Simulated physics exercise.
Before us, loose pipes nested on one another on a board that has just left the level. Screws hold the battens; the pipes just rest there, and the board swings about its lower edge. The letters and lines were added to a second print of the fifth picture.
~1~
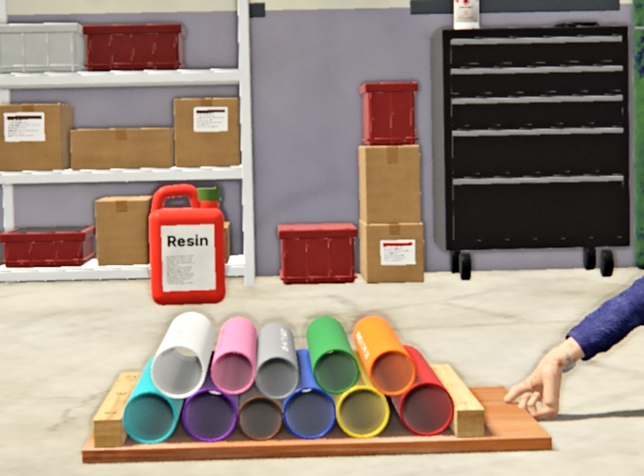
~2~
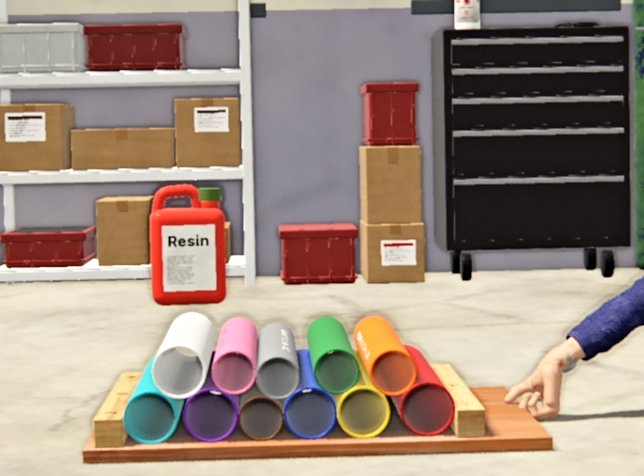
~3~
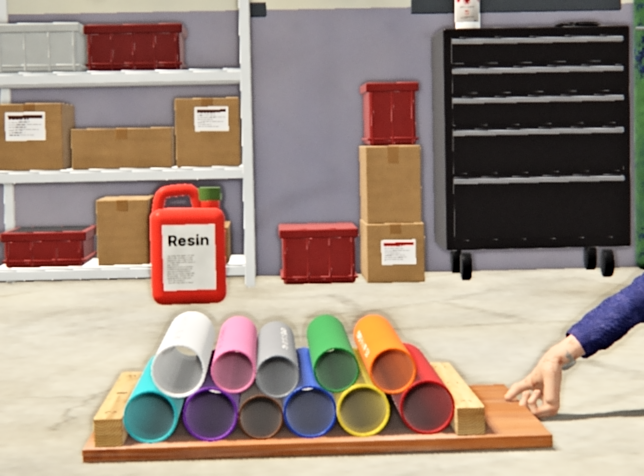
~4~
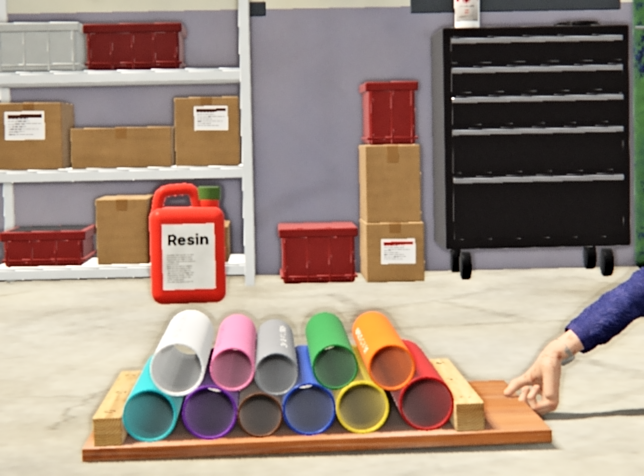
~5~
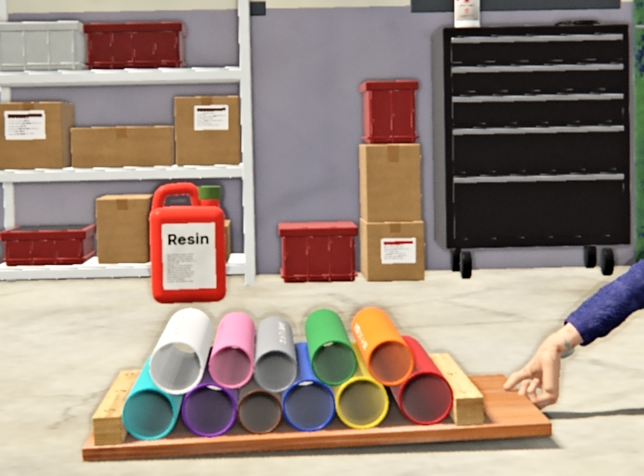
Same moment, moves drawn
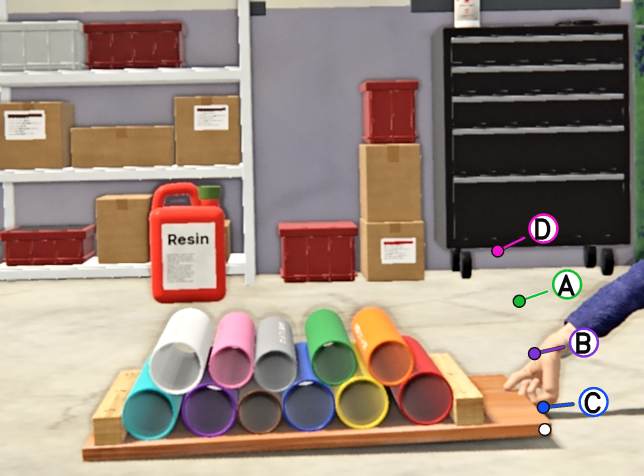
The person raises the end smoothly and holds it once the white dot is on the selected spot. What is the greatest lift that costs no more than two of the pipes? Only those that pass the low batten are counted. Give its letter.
The last mark within the limit is D.
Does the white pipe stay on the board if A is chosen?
Yes.
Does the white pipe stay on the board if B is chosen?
The white pipe: Yes.
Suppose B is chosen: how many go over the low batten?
With B, none.
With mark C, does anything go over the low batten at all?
At C: No.
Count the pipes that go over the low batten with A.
At A the number is none.
On the marked copy, A at (519, 301); B at (534, 354); C at (543, 407); D at (497, 251); the white dot at (545, 430).
Following D. Soon after the start, board at 16°.
Later, board at 25°.
In the end, board at 25°, none over the low batten.
As for the rest, A none over the low batten; B none over the low batten; C none over the low batten.
